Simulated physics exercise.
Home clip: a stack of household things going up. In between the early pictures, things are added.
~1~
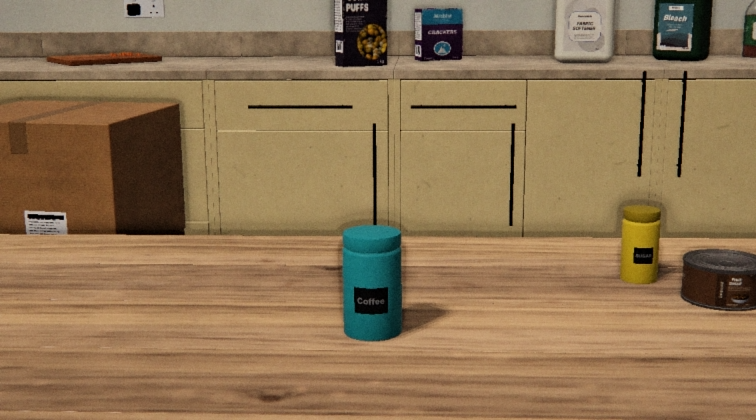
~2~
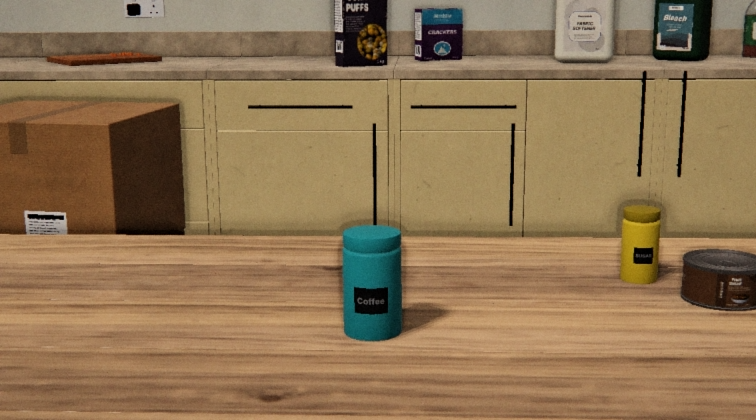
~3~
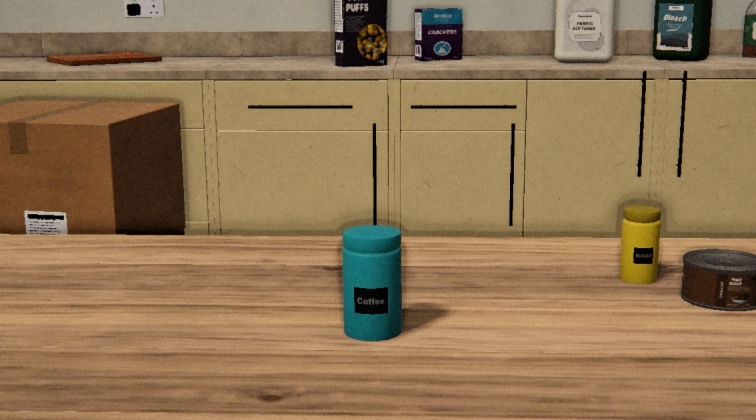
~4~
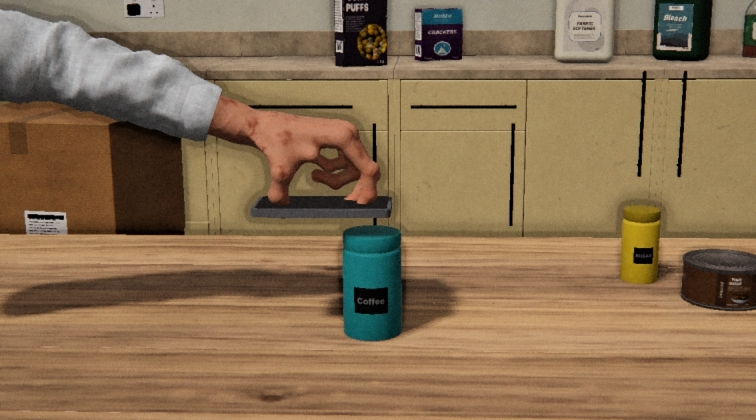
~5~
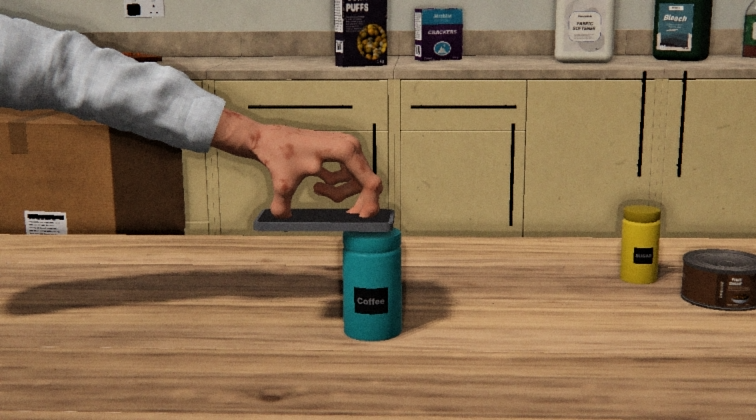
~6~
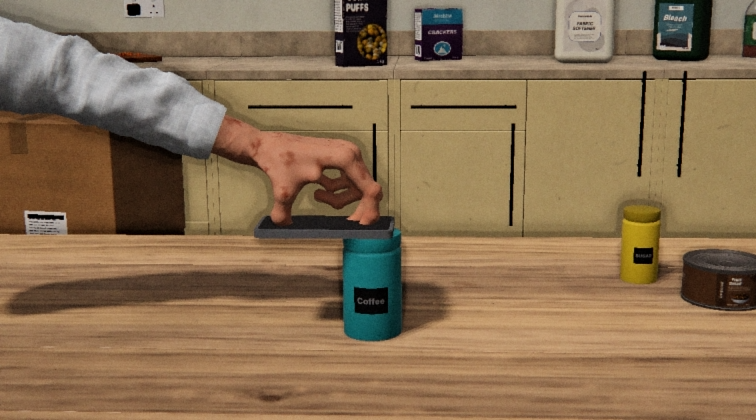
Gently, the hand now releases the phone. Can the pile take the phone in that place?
The build does not stay upright.
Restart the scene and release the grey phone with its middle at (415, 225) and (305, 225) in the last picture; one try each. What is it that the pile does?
Case 1: Collapse. Case 2: Collapse.
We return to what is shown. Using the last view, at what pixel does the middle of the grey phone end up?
Look around (328, 269) in the final frame.
Then, 0.30 s after the last picture, grey phone now fallen.
Then, 0.50 s after the last picture, nothing new.
Then, 2.10 s after the last picture, grey phone resting near (328, 269).
At rest, fallen, grey phone; the other 3 in place. Seen from the same camera at the end, grey phone near (328, 269). The pile loses its balance.
